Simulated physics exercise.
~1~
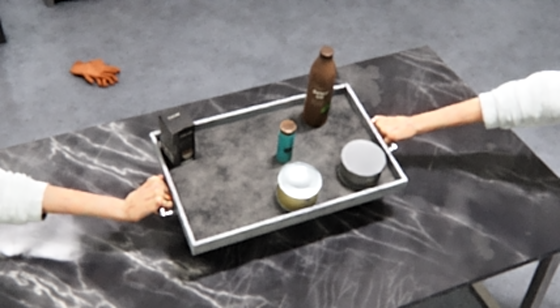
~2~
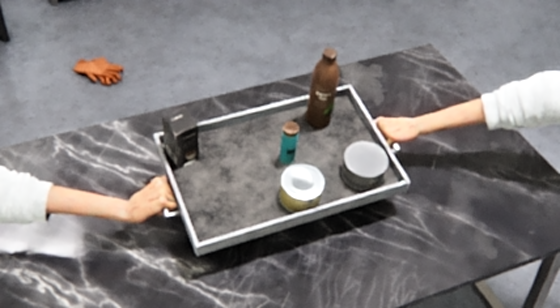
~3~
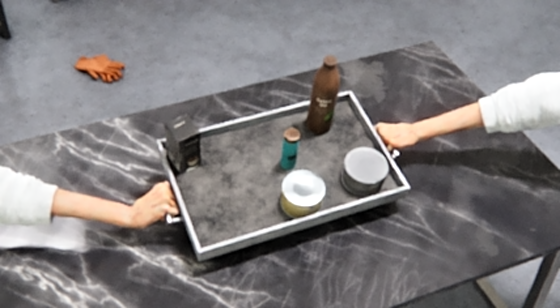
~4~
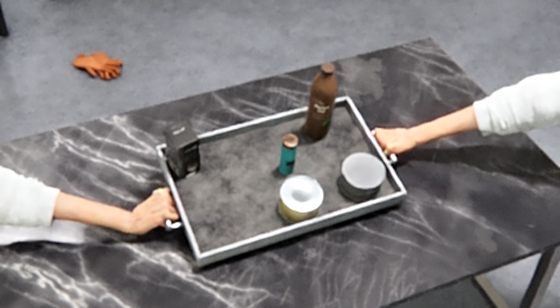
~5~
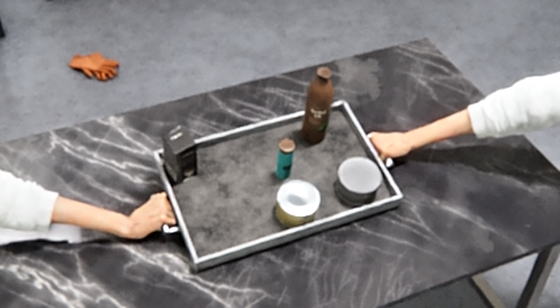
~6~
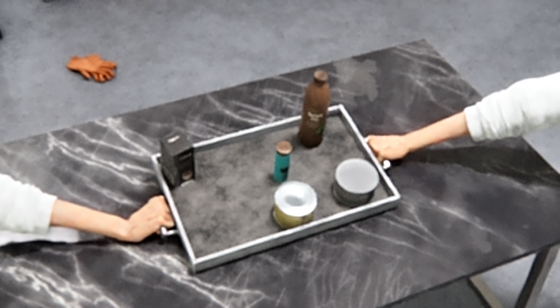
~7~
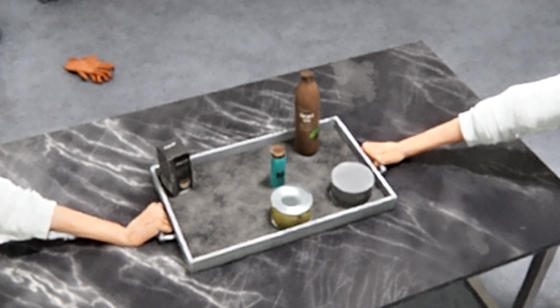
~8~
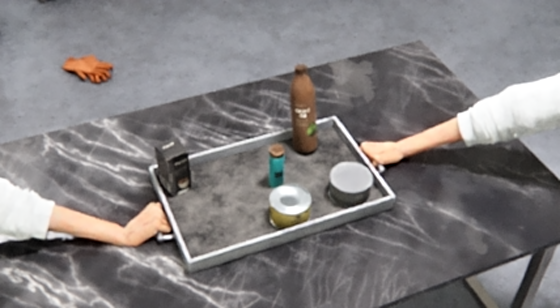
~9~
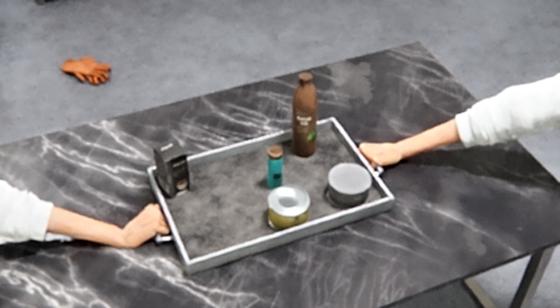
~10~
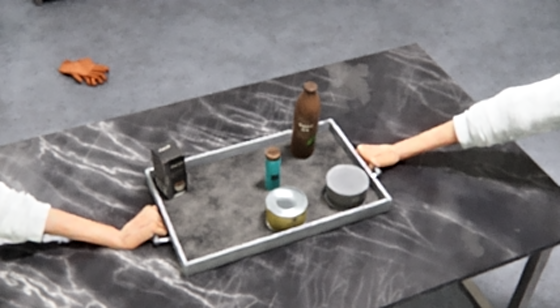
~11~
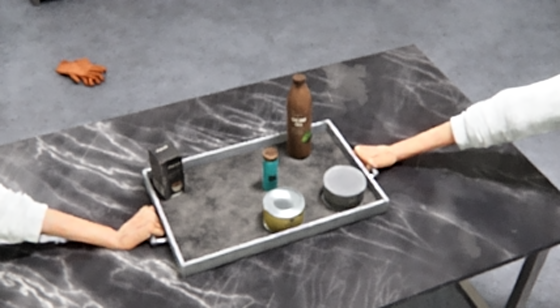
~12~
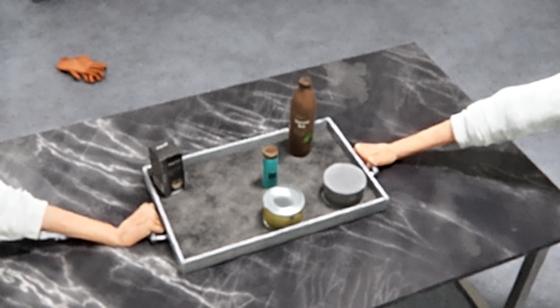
On a dark marble-patterned table above a grey floor, seen from above at an angle, two hands in white sleeves grip a grey tray by its ends. It holds a black carton at left, a brown bottle at the back, a small turquoise shaker in the middle, and yellow and grey tubs in front, while an orange glove lies on the floor. The hands lower the tilted tray, its things leaning with it. The tray settles flat, slightly turned, and the pieces come upright. At the end all five stand at rest, the hands still holding on.
